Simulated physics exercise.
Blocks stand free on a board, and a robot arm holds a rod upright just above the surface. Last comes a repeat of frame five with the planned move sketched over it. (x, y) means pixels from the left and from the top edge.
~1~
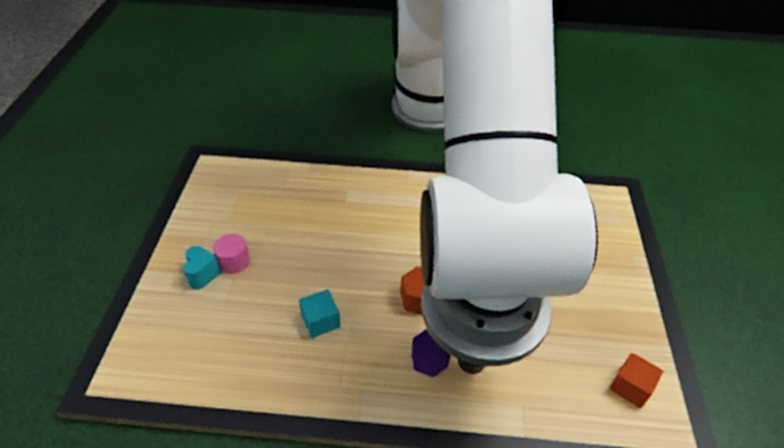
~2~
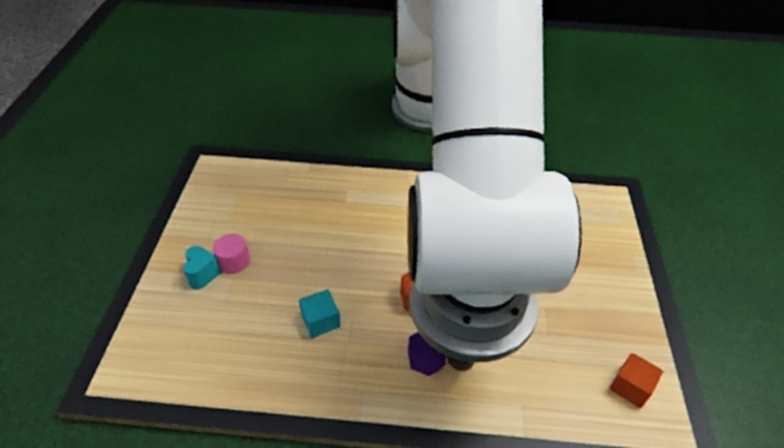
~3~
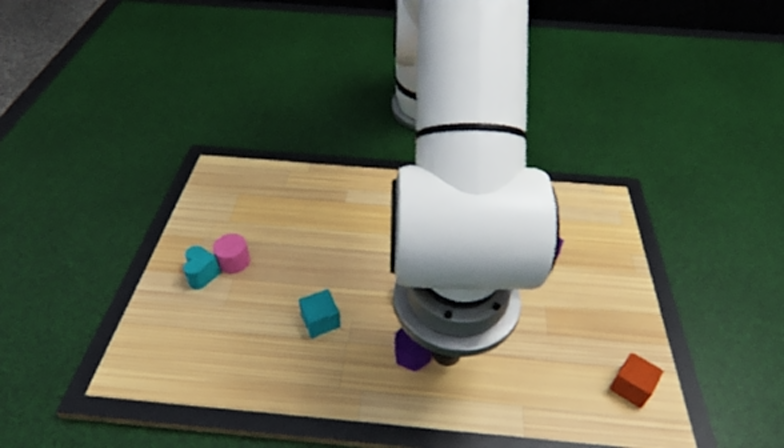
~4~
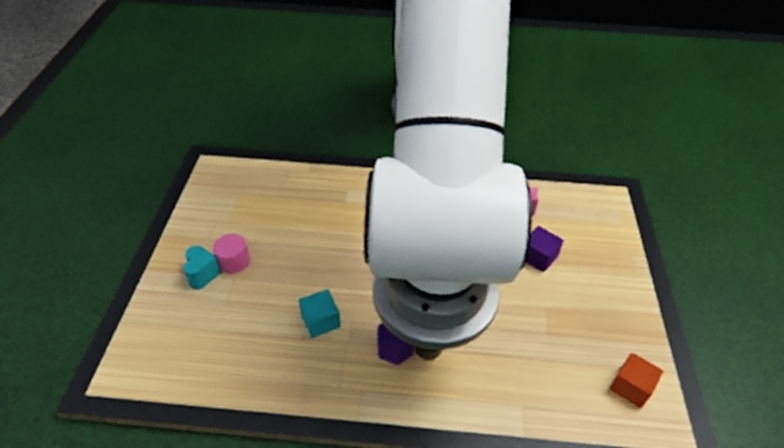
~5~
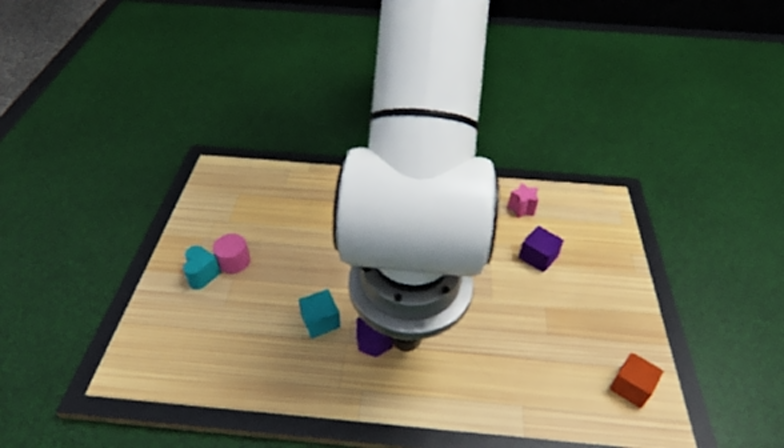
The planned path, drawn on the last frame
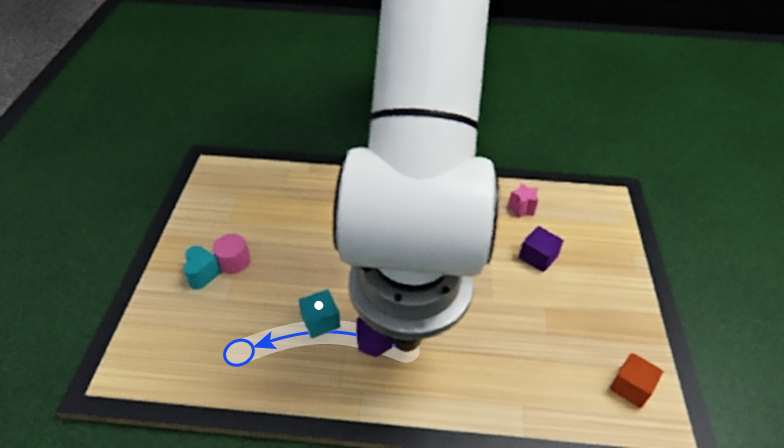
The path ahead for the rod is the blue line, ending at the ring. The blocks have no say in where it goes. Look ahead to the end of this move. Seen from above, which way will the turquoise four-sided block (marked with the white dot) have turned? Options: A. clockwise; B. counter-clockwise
A
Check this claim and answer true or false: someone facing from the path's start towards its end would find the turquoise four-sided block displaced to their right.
That is true.
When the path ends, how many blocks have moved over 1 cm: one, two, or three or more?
There will be two blocks displaced.
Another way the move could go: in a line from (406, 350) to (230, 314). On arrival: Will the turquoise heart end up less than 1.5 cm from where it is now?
Yes, it checks out.
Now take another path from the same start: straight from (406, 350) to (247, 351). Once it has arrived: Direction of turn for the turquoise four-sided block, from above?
It rotates counterclockwise.
The line goes from (406, 350) by way of (352, 334) and (296, 335) to (239, 352); the dot is on the turquoise four-sided block.
The first path, step by step. One third of the way, rod (351, 324); turquoise four-sided block (294, 292), turned 15° anticlockwise; purple six-sided block (319, 310).
Two thirds of the way, rod (293, 325); turquoise four-sided block (268, 275), turned 25° clockwise; purple six-sided block (270, 302), turned 35° clockwise.
At the end, rod (236, 343); turquoise four-sided block (266, 274), turned 30° clockwise; purple six-sided block (254, 302), turned 80° clockwise; orange six-sided block unmoved.
